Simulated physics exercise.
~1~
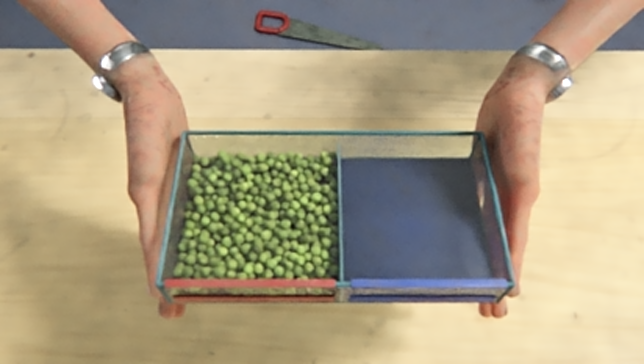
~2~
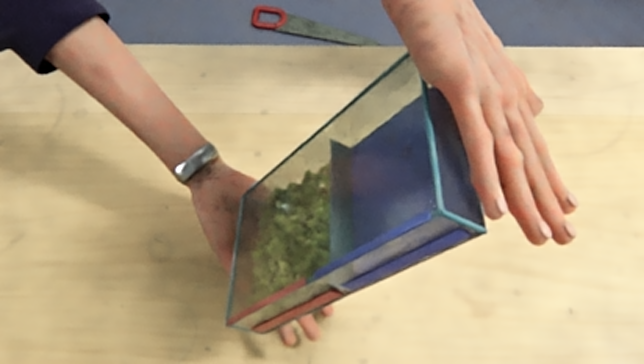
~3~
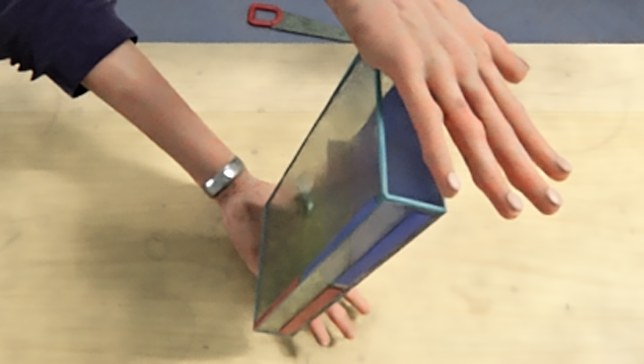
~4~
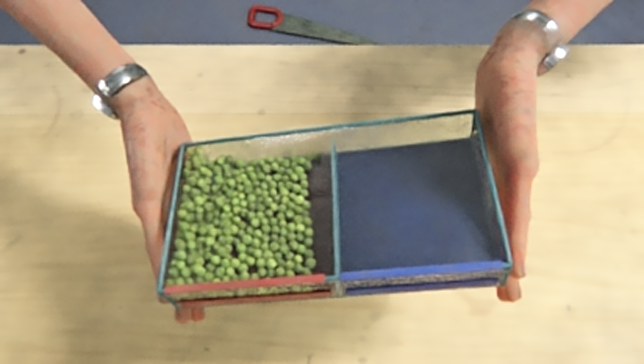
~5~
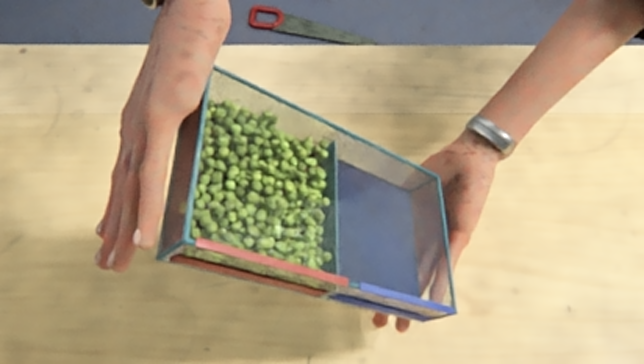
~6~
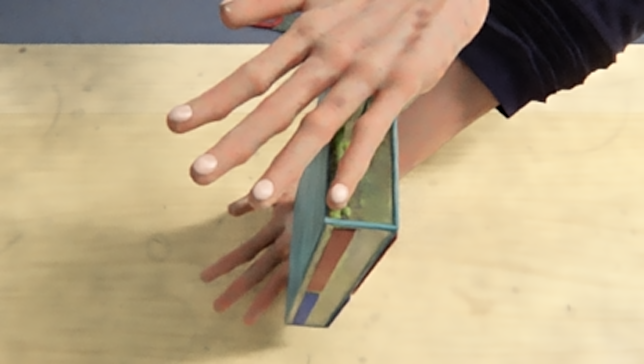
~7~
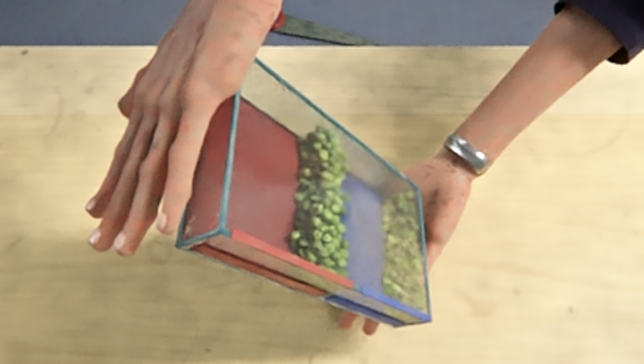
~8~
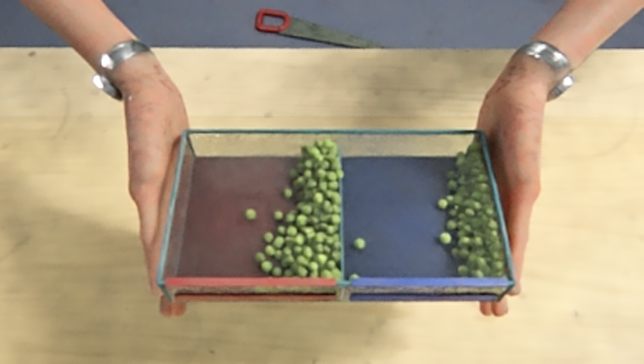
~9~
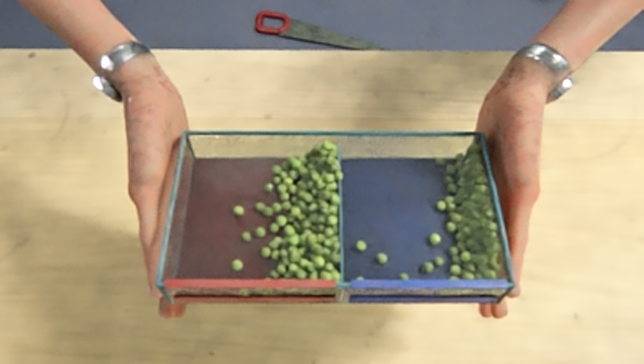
At the start, two hands hold a clear-lidded box level above a pale wooden table, with green dried peas filling its red left compartment and the blue right one empty. The hands tip the box steeply, lowering its left side, and the peas stay in the red section. They bring it back nearly level, then tilt it the opposite way, right side down, until it stands roughly on end. As it returns, peas have crossed into the blue compartment. Finally the box is held level, with most peas heaped against the divider in red and a smaller share mostly along blue's right wall.
